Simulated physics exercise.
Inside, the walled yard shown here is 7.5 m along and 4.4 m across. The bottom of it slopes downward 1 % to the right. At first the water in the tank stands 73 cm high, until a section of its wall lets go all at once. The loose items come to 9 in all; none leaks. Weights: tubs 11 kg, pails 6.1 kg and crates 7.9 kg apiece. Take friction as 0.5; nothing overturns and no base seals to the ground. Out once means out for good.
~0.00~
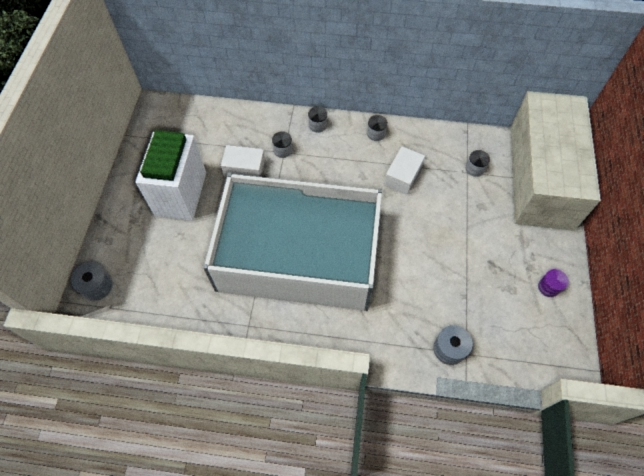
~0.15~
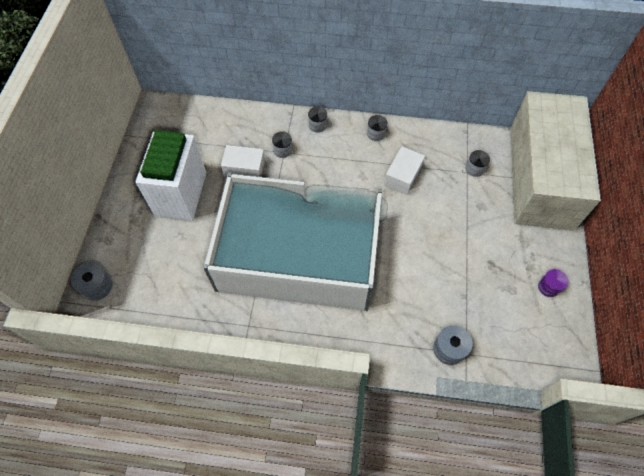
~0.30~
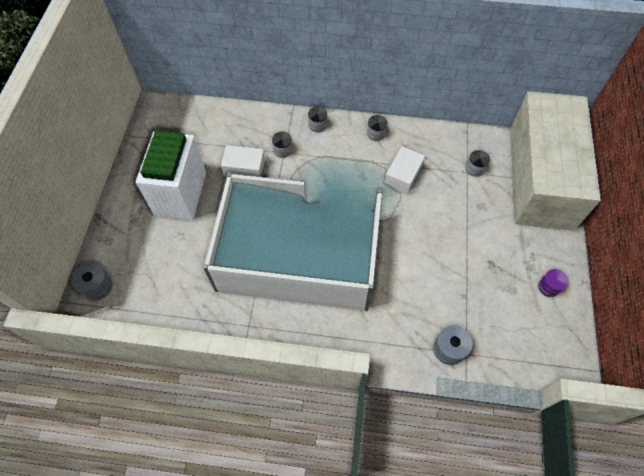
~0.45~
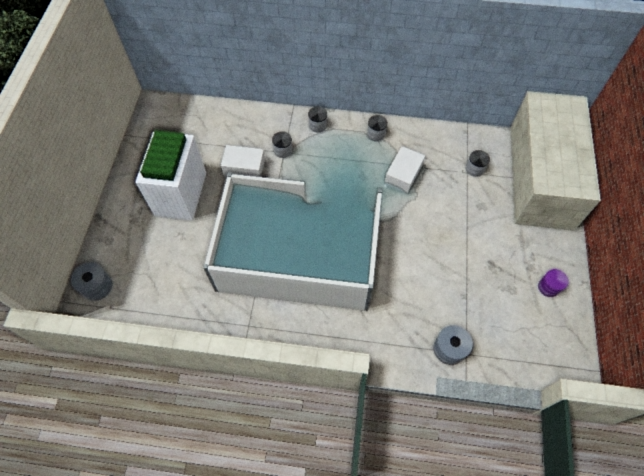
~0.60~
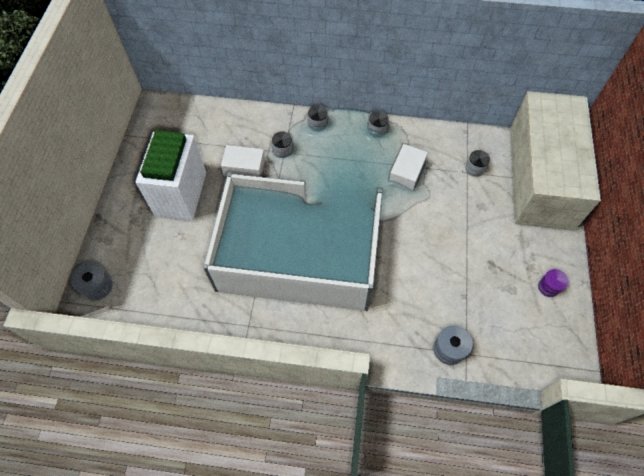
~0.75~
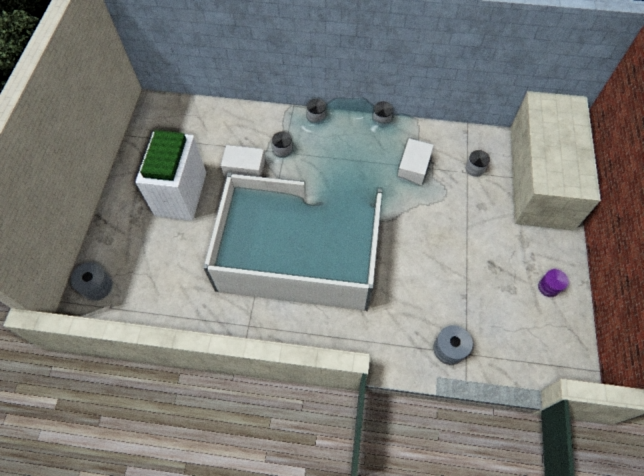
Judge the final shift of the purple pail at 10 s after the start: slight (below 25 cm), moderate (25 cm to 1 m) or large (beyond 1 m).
Odds are it hangs on where it is.
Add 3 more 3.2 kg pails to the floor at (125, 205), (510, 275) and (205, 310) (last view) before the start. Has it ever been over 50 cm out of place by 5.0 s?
Beyond it, beyond it, within it.
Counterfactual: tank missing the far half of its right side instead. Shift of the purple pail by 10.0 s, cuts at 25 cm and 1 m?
The purple pail is swept a long way.
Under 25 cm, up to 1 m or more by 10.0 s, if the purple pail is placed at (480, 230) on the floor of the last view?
Outcome: It is taken a long way.
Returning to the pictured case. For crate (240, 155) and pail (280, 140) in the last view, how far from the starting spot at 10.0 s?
First 150 cm, then 50 cm.
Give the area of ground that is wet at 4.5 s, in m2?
I'd put it close to 26 m2.
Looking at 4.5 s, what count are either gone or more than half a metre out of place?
The number comes to 5.
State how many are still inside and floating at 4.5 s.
At that moment it comes to 0.
After 2.0 s the purple pail is near (557, 279), 0.0 m from its start, aground; 0 of 9 are out; 2 afloat.
After 4.5 s the purple pail is near (557, 279), 0.0 m from its start, aground; 2 of 9 are out; 0 afloat.
After 7.0 s the purple pail is near (557, 279), 0.0 m from its start, aground; 2 of 9 are out; 1 afloat.
After 10.0 s the purple pail is near (557, 279), 0.0 m from its start, aground; 2 of 9 are out; 1 afloat.
